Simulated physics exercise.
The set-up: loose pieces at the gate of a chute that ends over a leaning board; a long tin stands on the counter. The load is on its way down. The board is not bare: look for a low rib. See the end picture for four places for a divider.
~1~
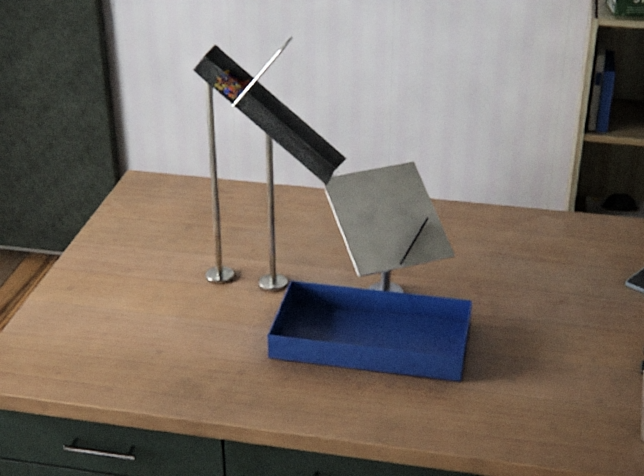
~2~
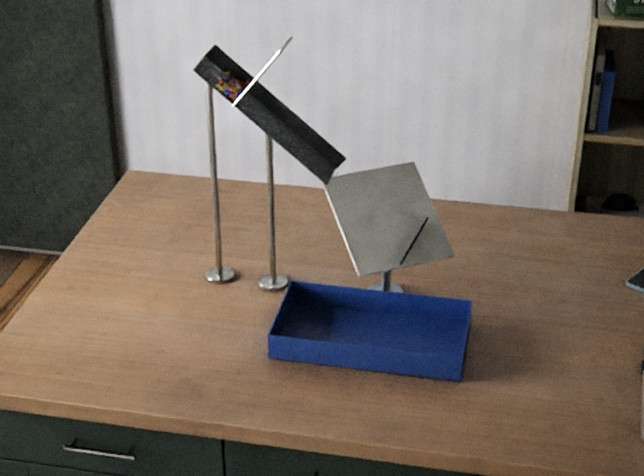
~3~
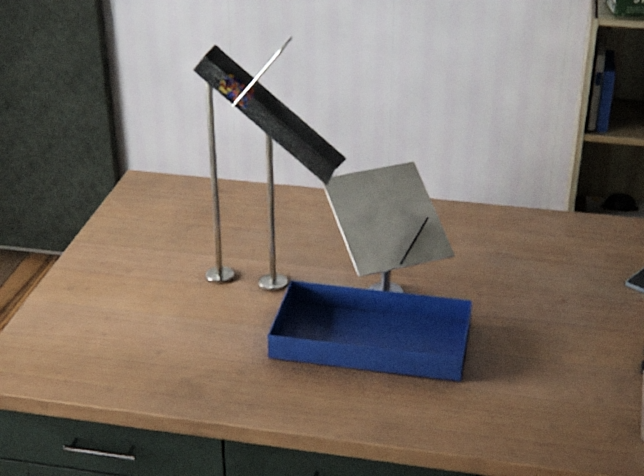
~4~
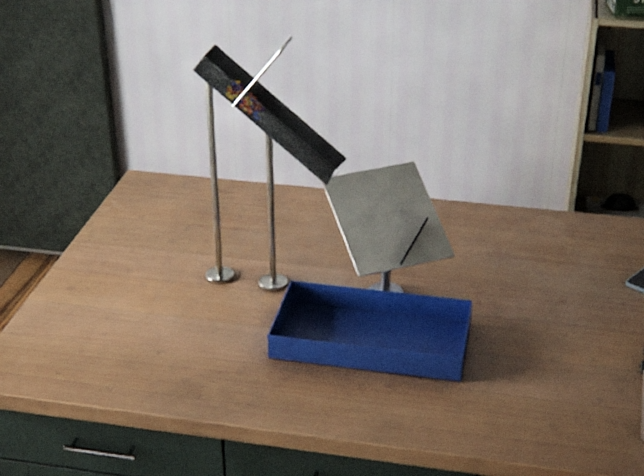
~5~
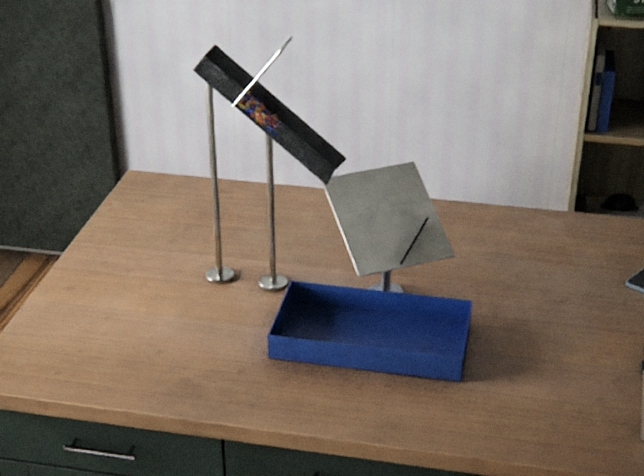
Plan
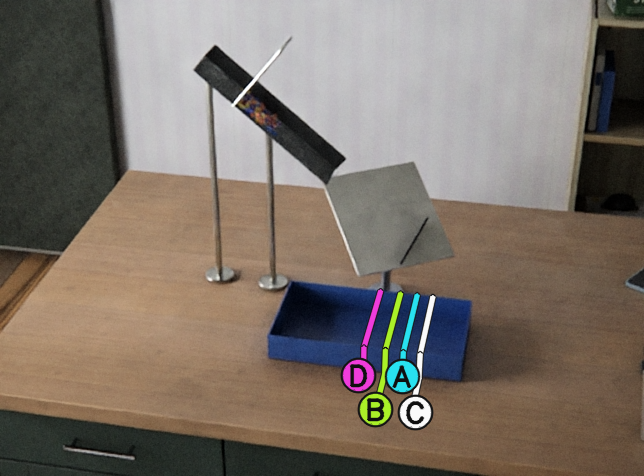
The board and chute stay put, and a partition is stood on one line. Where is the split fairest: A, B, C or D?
Go for B.
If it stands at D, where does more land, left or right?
The right side.
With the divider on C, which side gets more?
Left.
On the marked copy, line A crosses the front rim at (403, 351); line B crosses the front rim at (385, 349); line C crosses the front rim at (420, 353); line D crosses the front rim at (364, 346).
For line A, of what is caught, nearly all on the left of the divider, a small part on the right.
For line B, of what is caught, about half on the left of the divider, about half on the right.
For line C, of what is caught, all on the left of the divider, none on the right.
For line D, of what is caught, a stray few on the left of the divider, nearly all on the right.
